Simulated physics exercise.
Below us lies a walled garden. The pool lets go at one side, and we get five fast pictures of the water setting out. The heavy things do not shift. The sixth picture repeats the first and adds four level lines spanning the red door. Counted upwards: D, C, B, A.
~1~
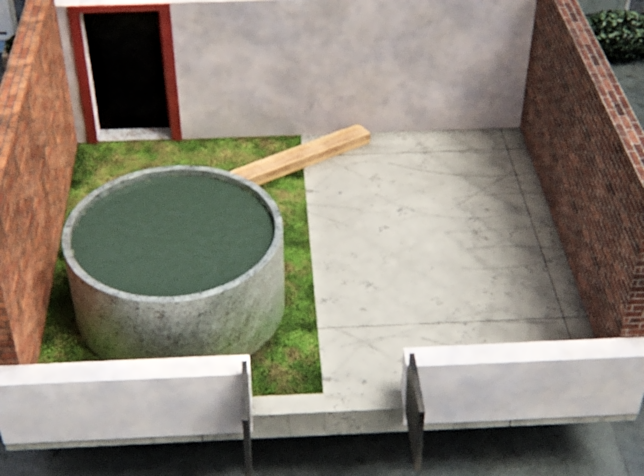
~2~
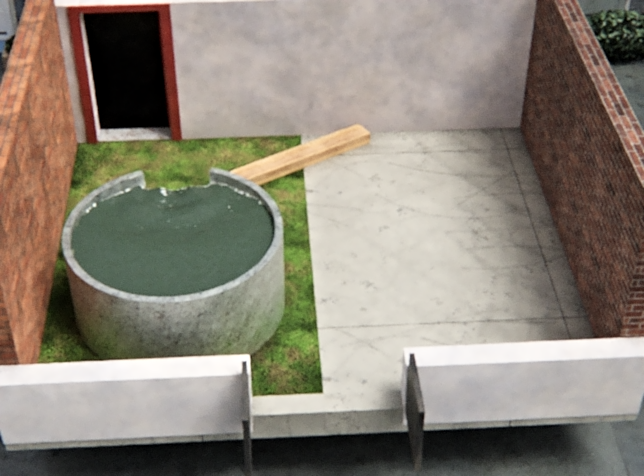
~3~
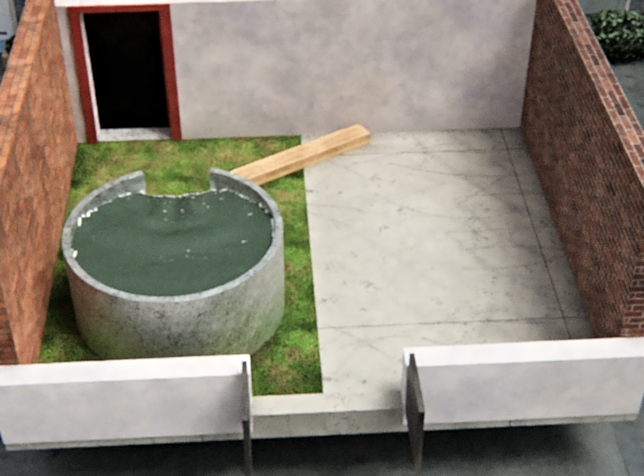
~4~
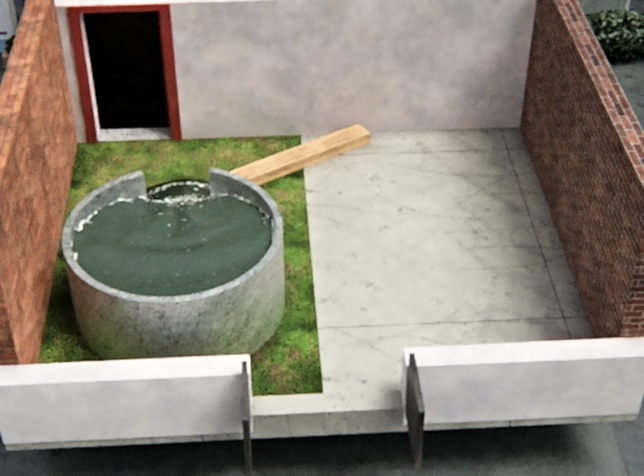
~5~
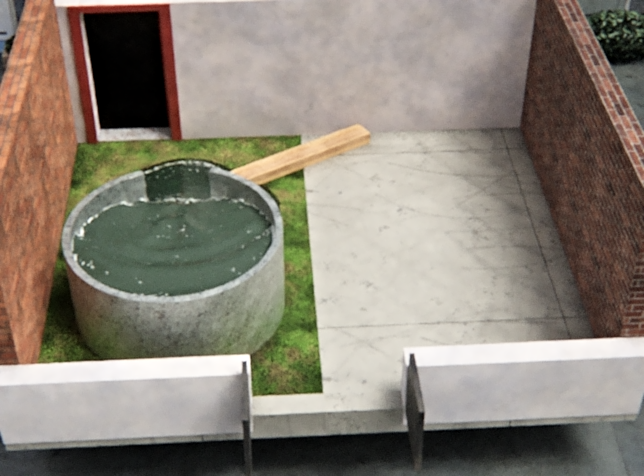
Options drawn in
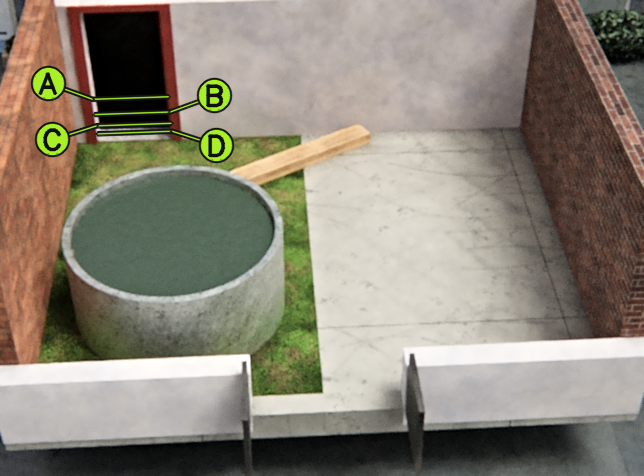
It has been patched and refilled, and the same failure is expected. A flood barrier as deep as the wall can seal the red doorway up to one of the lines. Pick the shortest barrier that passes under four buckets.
Line B just does it.
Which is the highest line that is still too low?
C it is.
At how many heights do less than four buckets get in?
Two of the four.
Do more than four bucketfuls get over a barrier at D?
Yes, it does.
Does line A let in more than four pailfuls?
No.
On the marked copy, A at (130, 98); B at (132, 113); C at (133, 124); D at (134, 132); from the bottom up D, C, B, A.
Choosing A, nothing gets over.
Choosing B, a splash gets over, under a bucket.
Choosing C, about 9 bucketfuls get in.
Choosing D, dozens of bucketfuls pour in.
